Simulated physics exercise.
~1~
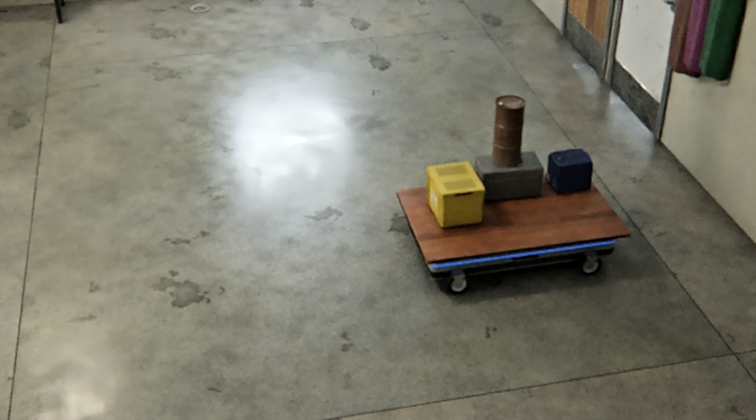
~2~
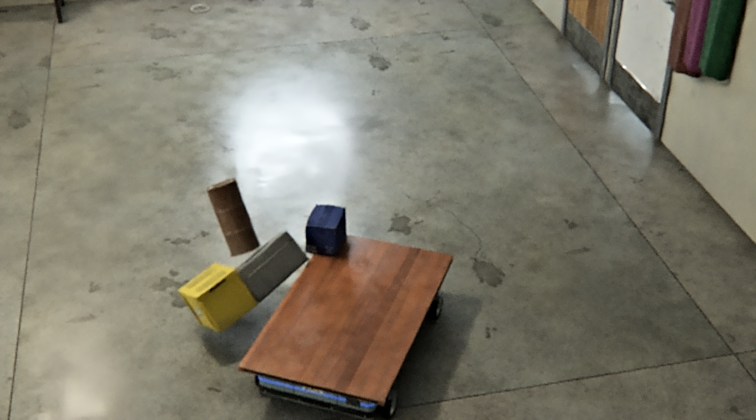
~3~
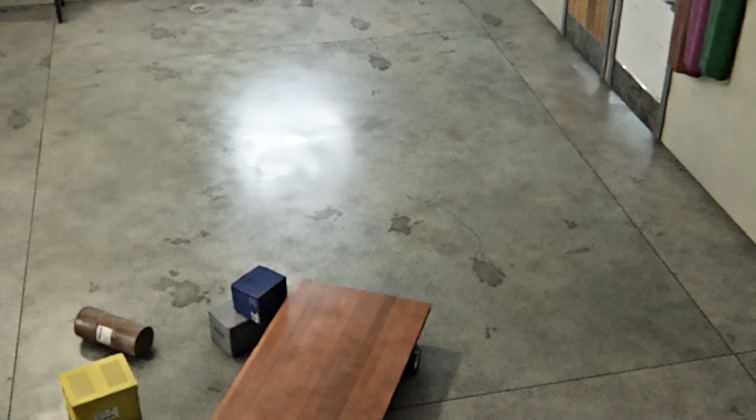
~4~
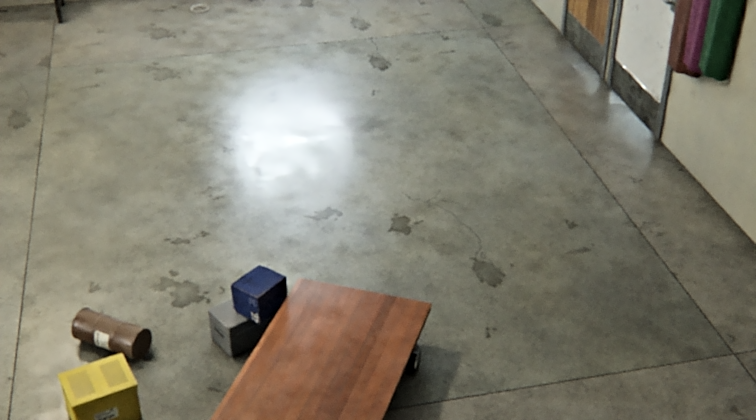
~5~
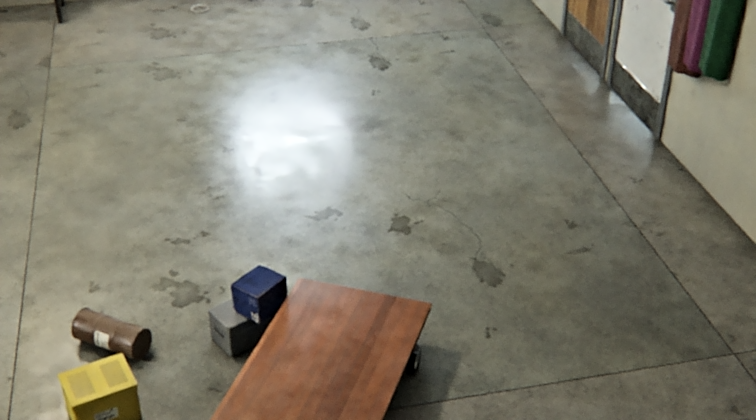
In this clip, a wooden-topped cart carrying a yellow tote, brown canister, grey toolbox and blue box moves left while turning, and its load slides and tips off. The cart stops, with the canister on its side and the tote and boxes resting beside the deck.
